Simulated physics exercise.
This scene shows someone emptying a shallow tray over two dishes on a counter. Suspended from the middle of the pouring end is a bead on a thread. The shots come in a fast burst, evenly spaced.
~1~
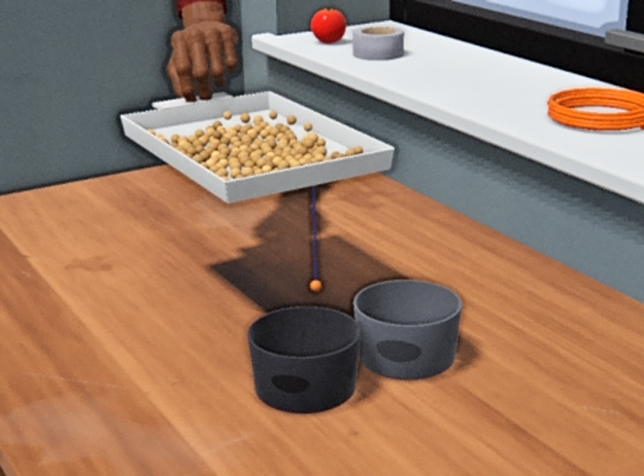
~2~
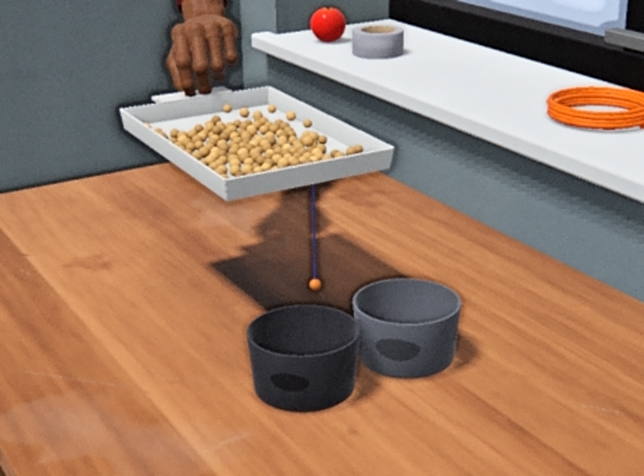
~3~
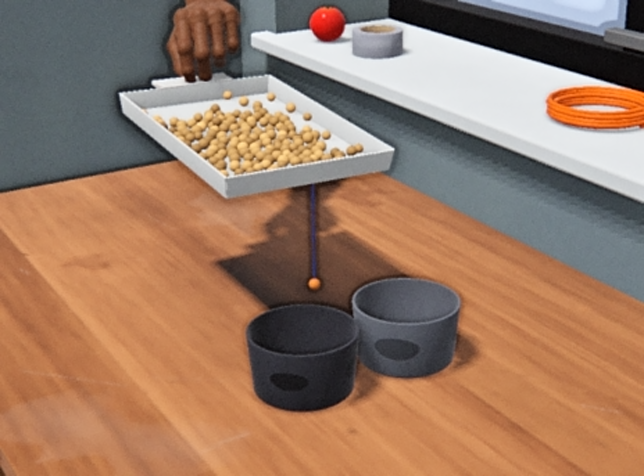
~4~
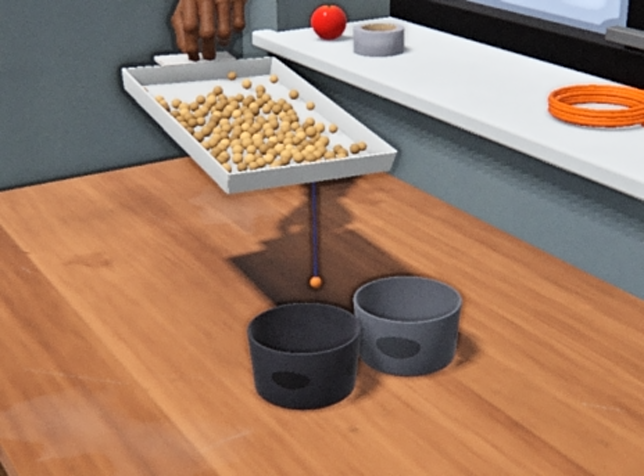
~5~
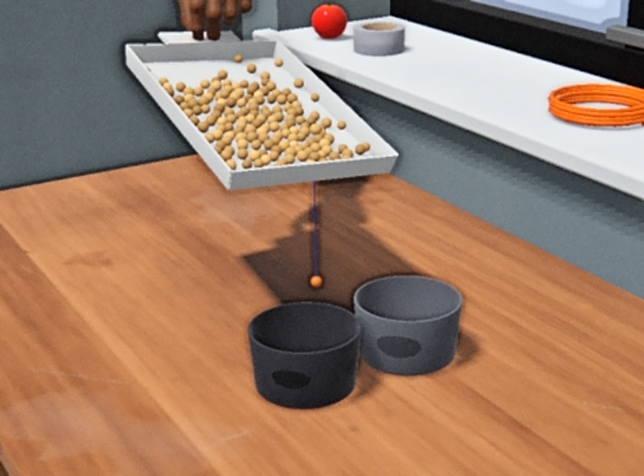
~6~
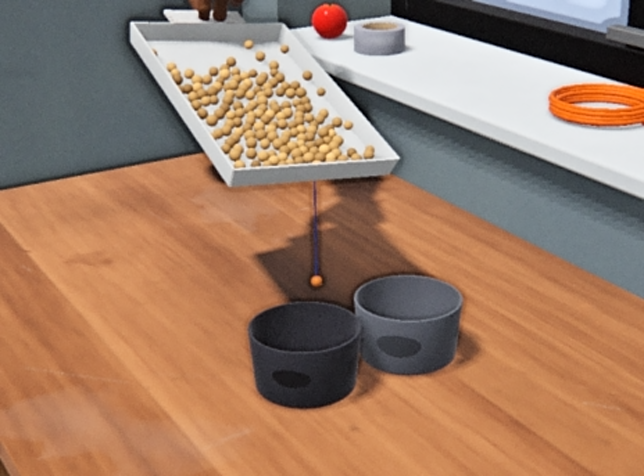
The clip opens on a hand holding a shallow white tray of round wooden beads nearly level above two dark dishes, an orange bead hanging on a thread beneath it. The hand raises the tray's far end, tilting it steadily more toward the dishes, and the beads start shifting, a few then nearly all.
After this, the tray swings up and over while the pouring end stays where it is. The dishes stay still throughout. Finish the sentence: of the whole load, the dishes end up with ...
... more than half.
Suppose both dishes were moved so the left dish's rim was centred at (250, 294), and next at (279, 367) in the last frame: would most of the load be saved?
Taking them in turn, it's short of half and then short of half.
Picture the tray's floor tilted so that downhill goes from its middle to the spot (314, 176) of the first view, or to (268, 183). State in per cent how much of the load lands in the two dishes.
The first try gives close to 80 percent; the next gives 70 percent.
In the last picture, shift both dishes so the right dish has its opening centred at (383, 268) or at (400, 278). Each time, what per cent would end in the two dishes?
The first position comes out at 20 per cent, the other at 70 per cent.
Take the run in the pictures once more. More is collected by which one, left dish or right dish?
The fuller one is the one on the right.
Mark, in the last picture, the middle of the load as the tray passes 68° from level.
Roughly at (339, 137).
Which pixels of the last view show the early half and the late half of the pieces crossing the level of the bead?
The opening half passes (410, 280), the closing half (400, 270).
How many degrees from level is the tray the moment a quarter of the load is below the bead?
About 95°.
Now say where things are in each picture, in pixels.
In the first picture, corners of the pouring end at (227, 180) and (390, 148), level; middle of the load at (251, 152), round wooden beads; left dish at (333, 378); right dish at (438, 346); bead on its thread at (316, 286).
In the second picture, corners of the pouring end at (227, 178) and (390, 147), level; middle of the load at (250, 149).
In the third picture, corners of the pouring end at (227, 176) and (390, 149), tipped barely, lowest at the right corner; middle of the load at (250, 142), a stray few on the move.
In the fourth picture, corners of the pouring end at (230, 172) and (393, 151), tipped a little, lowest at the right corner; middle of the load at (253, 132), a small part on the move.
In the fifth picture, corners of the pouring end at (233, 170) and (394, 153), tipped clearly, lowest at the right corner; middle of the load at (257, 124), about a quarter on the move.
In the sixth picture, corners of the pouring end at (235, 168) and (395, 157), tipped clearly, lowest at the right corner; middle of the load at (266, 120), nearly all on the move; left dish at (333, 373); right dish at (439, 341).
Soon, tray tipped steeply; nearly all on the tray; a stray few in the air.
A while on, tray tipped past a quarter turn; a small part on the tray; a stray few in the left dish; about two thirds in the right dish; a small part outside both; about a quarter in the air.
Towards the end, tray tipped past a quarter turn; a small part in the left dish; most in the right dish; a small part outside both.
Finally, tray tipped past a quarter turn; a small part in the left dish; most in the right dish; a small part outside both.
